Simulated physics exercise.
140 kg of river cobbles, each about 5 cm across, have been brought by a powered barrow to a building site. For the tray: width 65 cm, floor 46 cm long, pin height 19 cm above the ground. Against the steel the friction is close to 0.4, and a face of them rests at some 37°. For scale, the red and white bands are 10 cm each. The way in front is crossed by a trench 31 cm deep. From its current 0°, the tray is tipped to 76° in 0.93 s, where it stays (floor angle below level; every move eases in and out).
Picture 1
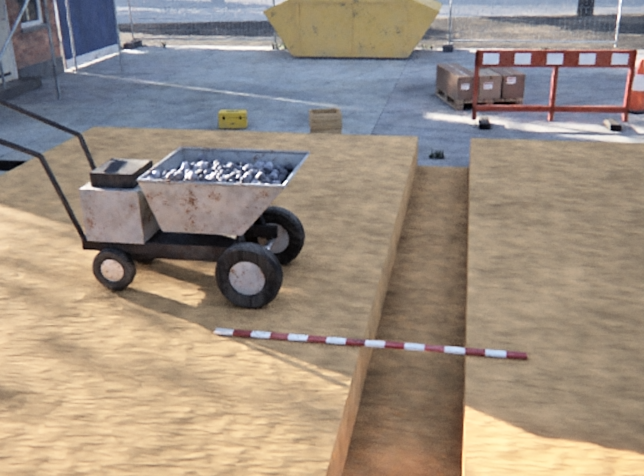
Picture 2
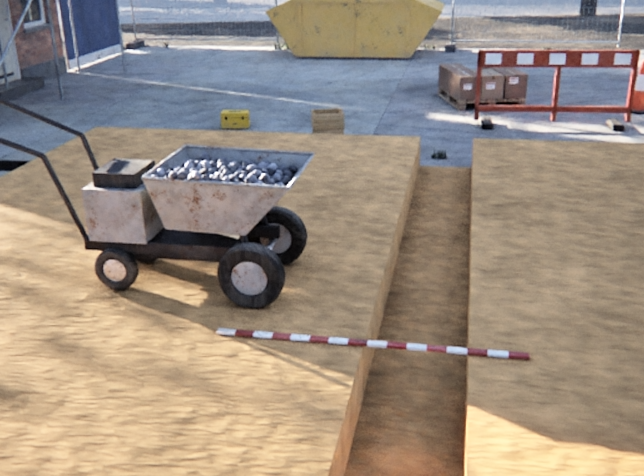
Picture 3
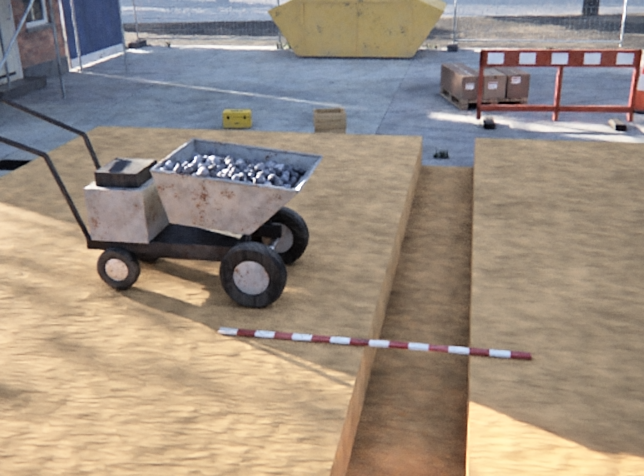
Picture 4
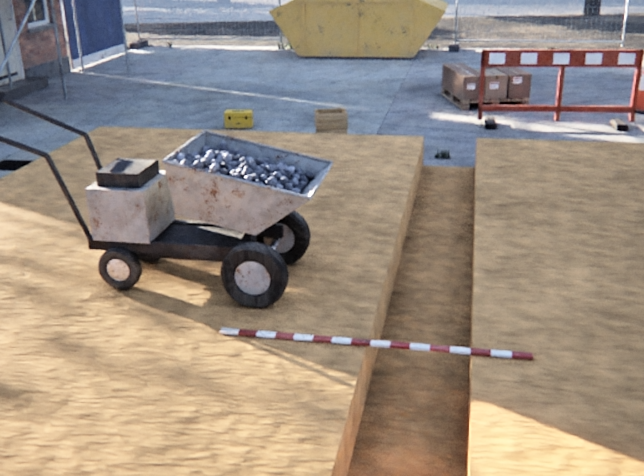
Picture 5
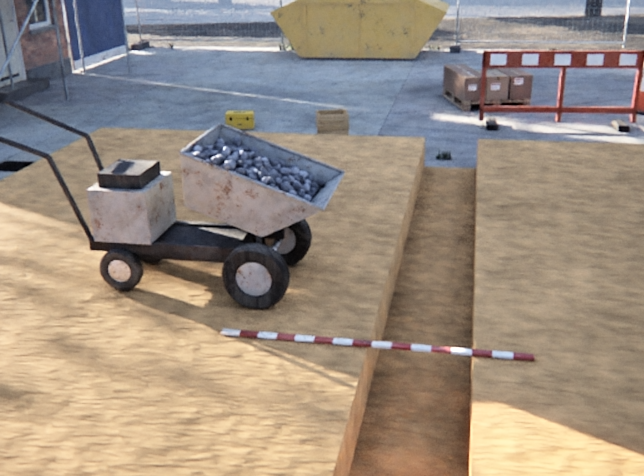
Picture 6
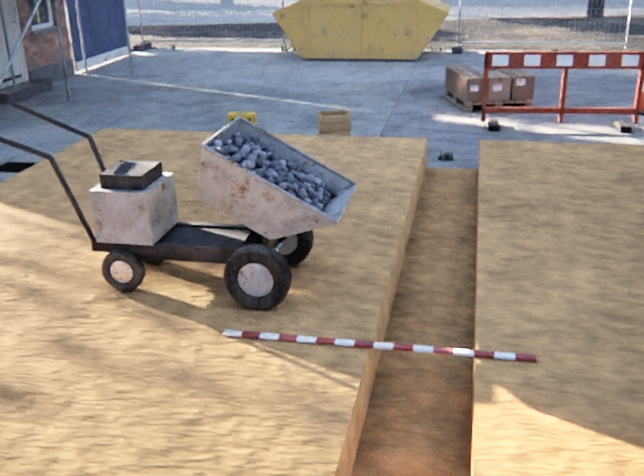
A small powered barrow with a pale, scuffed tray of grey stones stands at left on sandy ground at a building site, seen from slightly above. A narrow trench crosses to its right, with a red-and-white banded pole laid over it, and a yellow skip, stacked blocks and an orange-red barrier behind. The tray tilts steadily forward to the right, its back rising, while the wheels stay put.
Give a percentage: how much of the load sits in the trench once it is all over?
97 %.
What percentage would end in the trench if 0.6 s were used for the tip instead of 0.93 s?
That works out at about 95 in a hundred.
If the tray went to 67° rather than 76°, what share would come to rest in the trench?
About 100%.
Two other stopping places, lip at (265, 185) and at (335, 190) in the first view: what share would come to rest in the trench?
Around 65 and then 95 percent.
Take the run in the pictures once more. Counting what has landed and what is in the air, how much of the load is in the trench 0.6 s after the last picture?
I'd say near 45 per cent at that time.
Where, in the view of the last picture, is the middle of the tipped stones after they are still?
The resting stones are centred at roughly (431, 334).
Then, 0.3 s after the last picture the floor is at 64°, 100 % in the tray; the foremost stones are at (367, 250).
Then, 0.6 s after the last picture the floor is at 76°, 51 % in the tray, 4 % short of the trench, 45 % in the trench; the foremost stones are at (456, 347).
Then, 1.0 s after the last picture the floor is at 76°, 12 % in the tray, 5 % short of the trench, 83 % in the trench; the foremost stones are at (471, 325).
Then, 2.9 s after the last picture the floor is at 76°, 0 % in the tray, 3 % short of the trench, 97 % in the trench; the foremost stones are at (471, 330).
